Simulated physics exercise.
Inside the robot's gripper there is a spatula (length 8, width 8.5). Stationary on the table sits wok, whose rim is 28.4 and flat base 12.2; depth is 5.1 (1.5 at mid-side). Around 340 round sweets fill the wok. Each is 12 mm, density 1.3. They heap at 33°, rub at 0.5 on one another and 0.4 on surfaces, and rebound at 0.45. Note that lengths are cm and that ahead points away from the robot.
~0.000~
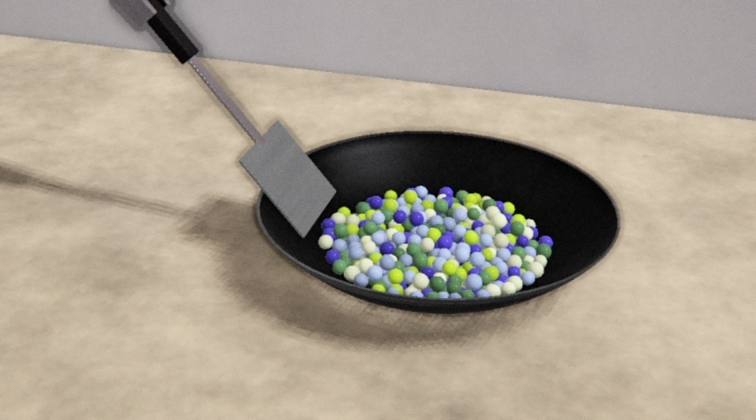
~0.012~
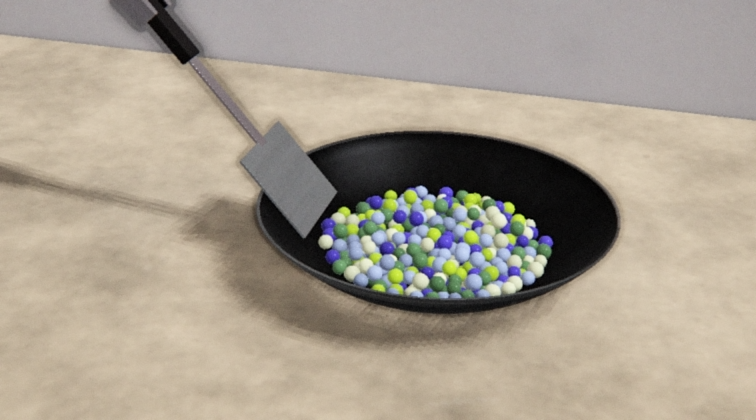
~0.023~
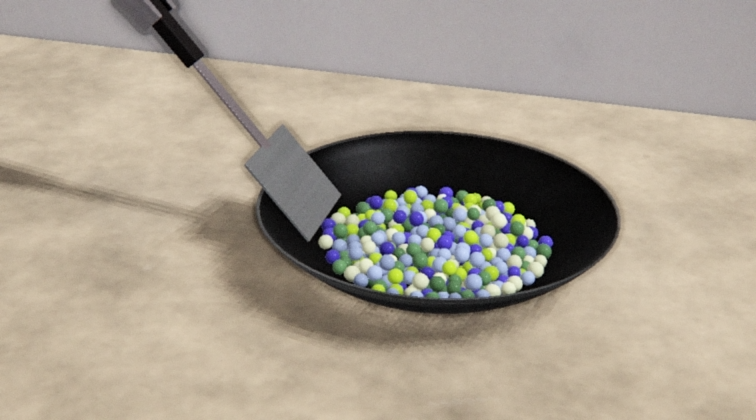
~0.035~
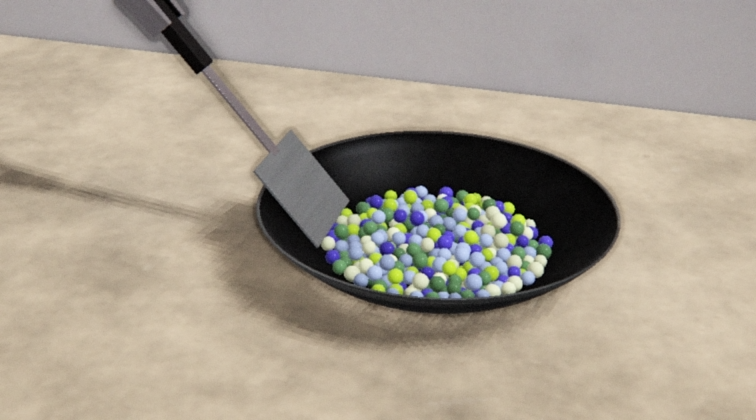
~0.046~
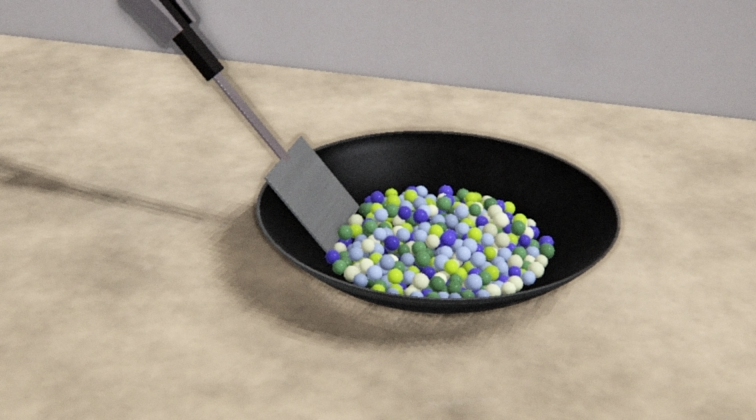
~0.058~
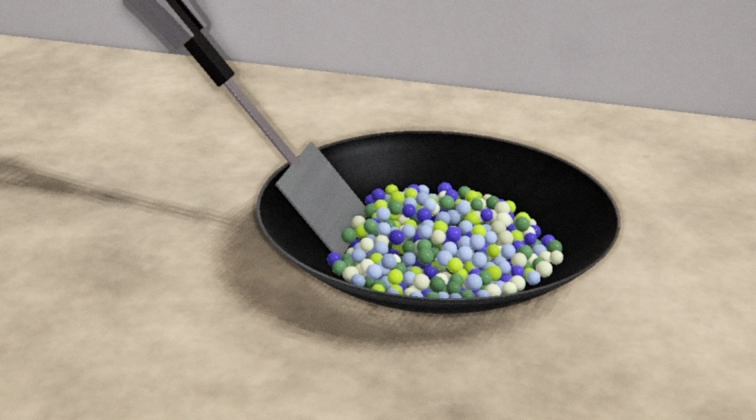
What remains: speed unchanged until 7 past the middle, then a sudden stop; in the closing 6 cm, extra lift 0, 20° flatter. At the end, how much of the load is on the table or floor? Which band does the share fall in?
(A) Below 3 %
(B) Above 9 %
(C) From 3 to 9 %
C, from 3 to 9 %.
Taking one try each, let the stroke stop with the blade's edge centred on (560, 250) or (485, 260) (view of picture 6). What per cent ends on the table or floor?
Roughly 20 and 0 per cent.
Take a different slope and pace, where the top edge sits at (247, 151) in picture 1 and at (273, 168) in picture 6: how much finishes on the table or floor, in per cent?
Some 0 percent ends up on the table or floor.
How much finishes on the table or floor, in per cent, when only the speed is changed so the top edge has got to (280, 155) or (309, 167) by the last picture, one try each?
Roughly 0 and 5 percent.
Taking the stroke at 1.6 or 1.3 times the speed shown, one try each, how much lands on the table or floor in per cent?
Some 10 and 5 per cent.
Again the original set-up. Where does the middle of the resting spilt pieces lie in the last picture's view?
Roughly at (691, 288) in the final view.
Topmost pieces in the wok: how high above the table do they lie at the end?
Near 6.0 centimetres high.
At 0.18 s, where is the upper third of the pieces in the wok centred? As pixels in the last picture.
The middle lies somewhere about (525, 234).
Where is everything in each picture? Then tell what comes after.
The first picture shows the spatula top edge at (259, 140), sloping 49°; upper third of the load around (433, 233), from x 325 to 545, top at y 195; 344 in the wok.
The second picture shows the spatula top edge at (260, 140), sloping 49°; upper third of the load around (433, 233), from x 325 to 545, top at y 195.
The third picture shows the spatula top edge at (264, 144), sloping 49°; upper third of the load around (433, 233), from x 325 to 545, top at y 195.
The fourth picture shows the spatula top edge at (273, 150), sloping 49°; upper third of the load around (435, 233), from x 330 to 545, top at y 195.
The fifth picture shows the spatula top edge at (283, 156), sloping 49°; upper third of the load around (432, 231), from x 335 to 545, top at y 195.
The sixth picture shows the spatula top edge at (294, 162), sloping 49°; upper third of the load around (441, 231), from x 335 to 555, top at y 190; 344 in the wok.
After 0.12 s, sloping 49°, highest piece 6 above the table; 344 in the wok.
After 0.18 s, sloping 43°, highest piece 7 above the table; 343 in the wok, 1 on the blade or in flight.
After 0.41 s, sloping 29°, highest piece 6 above the table; 324 in the wok, 18 on the table or floor, 2 on the blade or in flight.
After 1.46 s, sloping 29°, highest piece 6 above the table; 323 in the wok, 21 on the table or floor.
In the end, 323 in the wok, 21 on the table or floor. That is 6 % on the table or floor.
